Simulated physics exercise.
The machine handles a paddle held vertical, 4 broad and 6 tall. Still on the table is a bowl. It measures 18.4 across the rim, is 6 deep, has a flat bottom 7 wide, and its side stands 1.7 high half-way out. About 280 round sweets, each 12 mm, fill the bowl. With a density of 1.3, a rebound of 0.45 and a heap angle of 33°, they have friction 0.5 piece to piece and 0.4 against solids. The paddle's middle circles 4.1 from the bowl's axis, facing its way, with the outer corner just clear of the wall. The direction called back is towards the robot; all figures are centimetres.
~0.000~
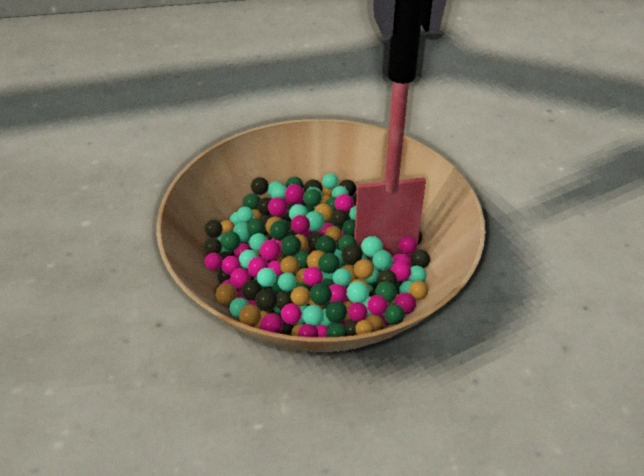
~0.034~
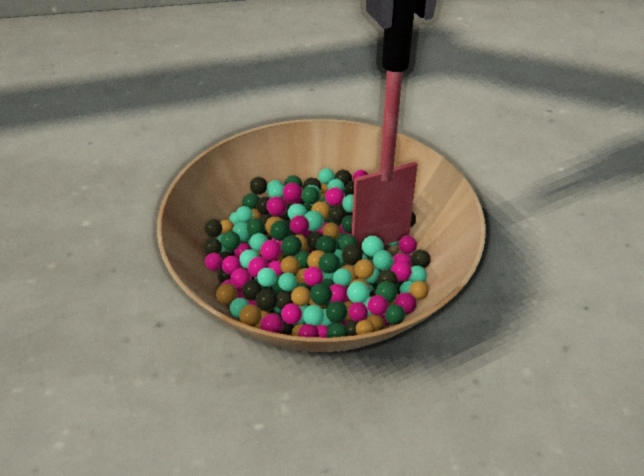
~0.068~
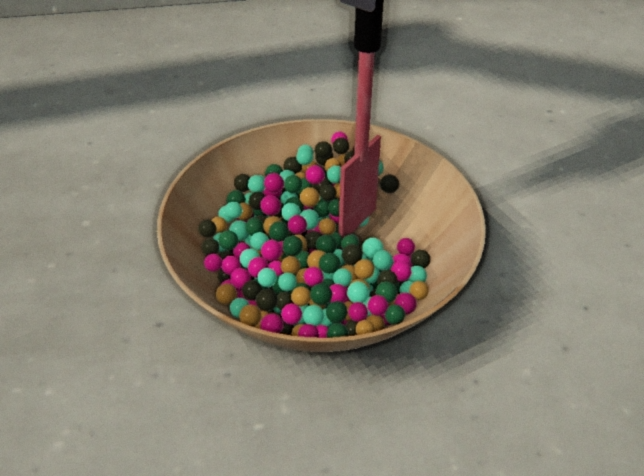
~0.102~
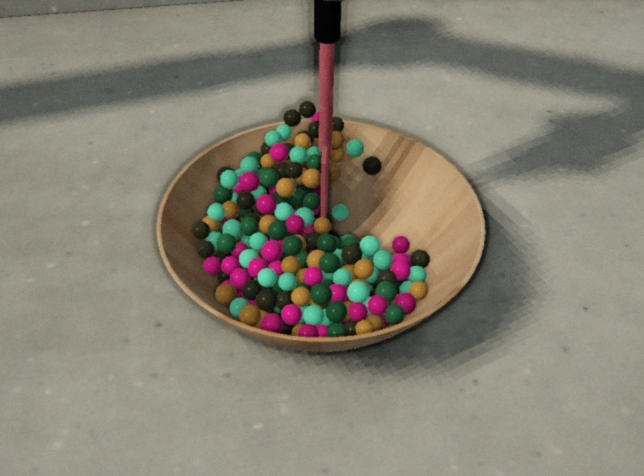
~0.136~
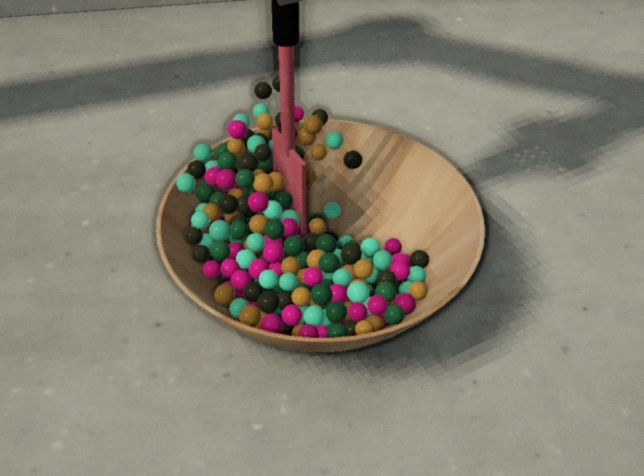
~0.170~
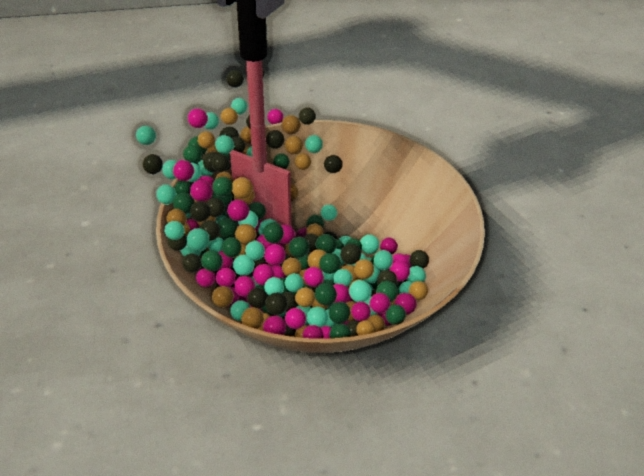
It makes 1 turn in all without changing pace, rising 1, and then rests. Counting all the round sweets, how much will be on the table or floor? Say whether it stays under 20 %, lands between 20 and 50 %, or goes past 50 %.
It lands between 20 and 50 %.
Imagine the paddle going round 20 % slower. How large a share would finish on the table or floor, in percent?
That would be some 20 percent.
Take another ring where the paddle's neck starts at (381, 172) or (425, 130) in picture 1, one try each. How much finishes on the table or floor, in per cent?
Near 20 and 5 in a hundred, one try each.
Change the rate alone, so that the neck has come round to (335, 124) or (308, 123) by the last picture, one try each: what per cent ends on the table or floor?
About 5 per cent, then about 10 per cent.
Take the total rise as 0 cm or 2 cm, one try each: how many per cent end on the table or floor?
Try one: Around 30 %; try two: Around 25 %.
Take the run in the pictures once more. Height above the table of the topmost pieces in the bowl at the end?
5.0 cm, roughly.
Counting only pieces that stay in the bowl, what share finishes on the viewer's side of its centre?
Estimate: Some 45 %.
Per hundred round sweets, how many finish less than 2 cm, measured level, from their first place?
About 20 %.
After 0.26 s, 221° round, highest piece 10 above the table; 247 in the bowl, 5 on the table or floor, 30 in flight or on the tool.
After 0.34 s, 301° round, highest piece 9 above the table; 224 in the bowl, 31 on the table or floor, 27 in flight or on the tool.
After 0.58 s, 0° round, highest piece 5 above the table; 206 in the bowl, 76 on the table or floor.
After 1.28 s, 0° round, highest piece 5 above the table; 206 in the bowl, 76 on the table or floor.
At rest, 206 in the bowl, 76 on the table or floor. That is 27 % on the table or floor.
